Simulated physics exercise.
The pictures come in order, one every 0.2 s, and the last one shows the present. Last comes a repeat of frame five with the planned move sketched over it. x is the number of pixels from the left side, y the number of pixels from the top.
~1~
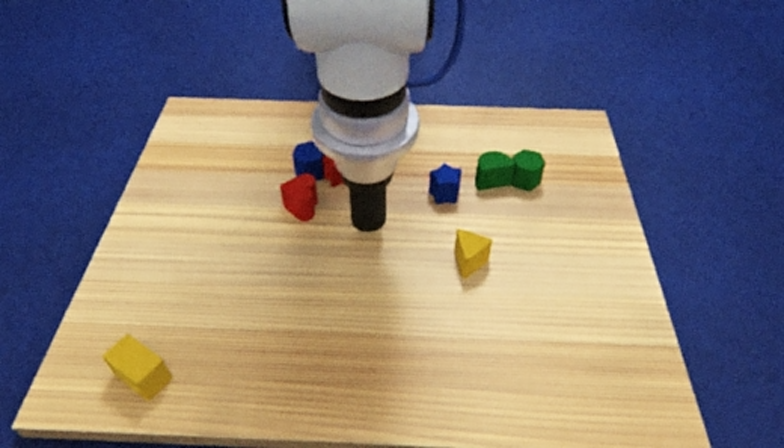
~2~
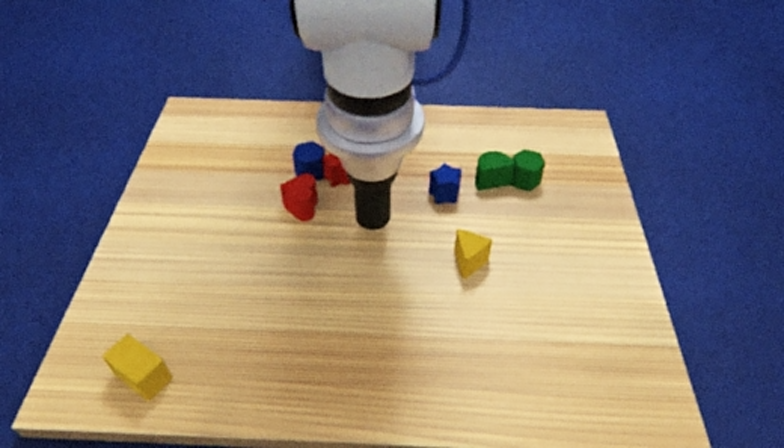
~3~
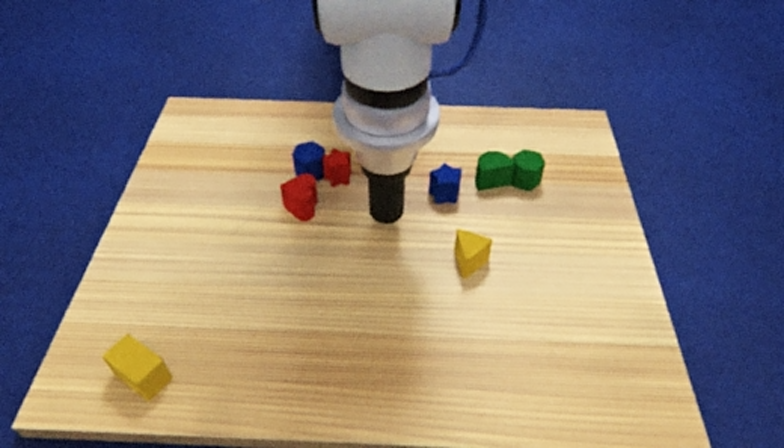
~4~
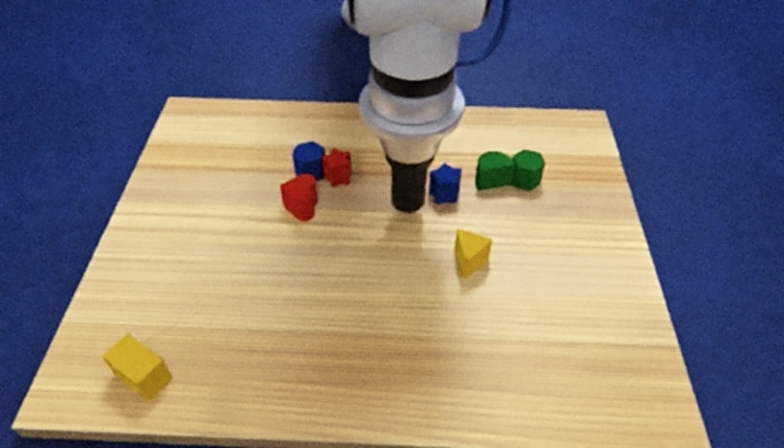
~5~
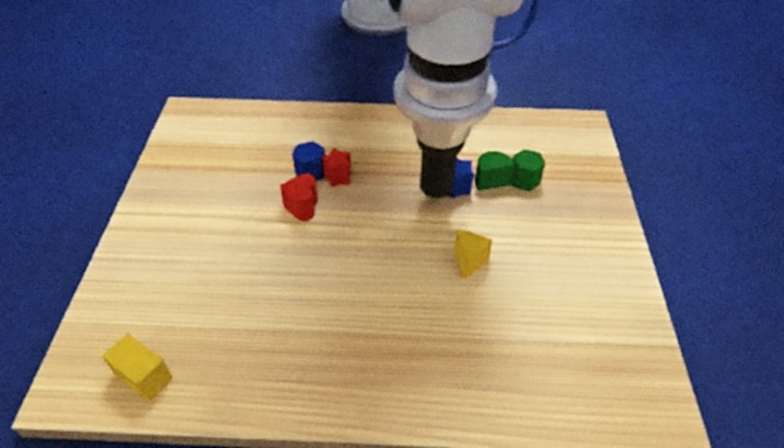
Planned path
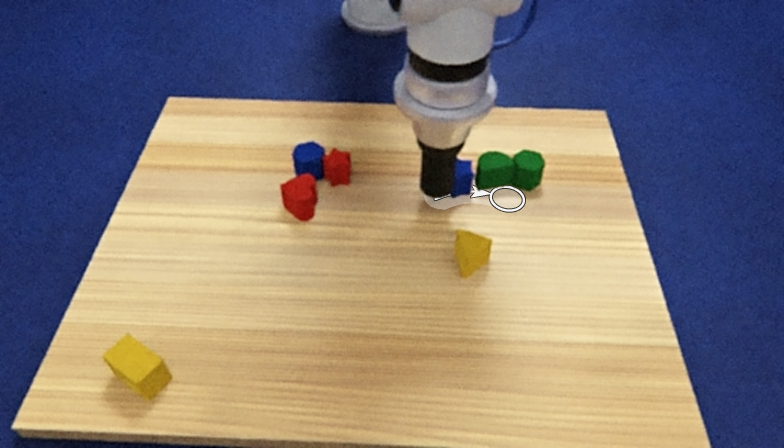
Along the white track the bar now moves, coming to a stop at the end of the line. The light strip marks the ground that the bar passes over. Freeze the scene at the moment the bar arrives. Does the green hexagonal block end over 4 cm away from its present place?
Yes - that is the case.
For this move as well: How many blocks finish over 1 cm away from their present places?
3 or more.
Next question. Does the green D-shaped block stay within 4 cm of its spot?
The answer is no.
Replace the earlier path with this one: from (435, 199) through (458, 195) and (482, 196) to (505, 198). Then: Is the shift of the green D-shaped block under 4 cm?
No.
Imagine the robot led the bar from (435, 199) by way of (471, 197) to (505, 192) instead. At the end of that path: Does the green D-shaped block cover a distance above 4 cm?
I believe so.
Path on the board, from (435, 199) by way of (458, 192) and (483, 192) to (507, 198).
On the path given first. Halfway along, bar (472, 179); blue star-shaped block (493, 158); green D-shaped block (522, 154); green hexagonal block (556, 153).
At the end, bar (510, 186); blue star-shaped block (521, 160), turned 25° anticlockwise; yellow triangle in place; green D-shaped block (543, 148), turned 25° anticlockwise; green hexagonal block (577, 146), turned 15° clockwise.
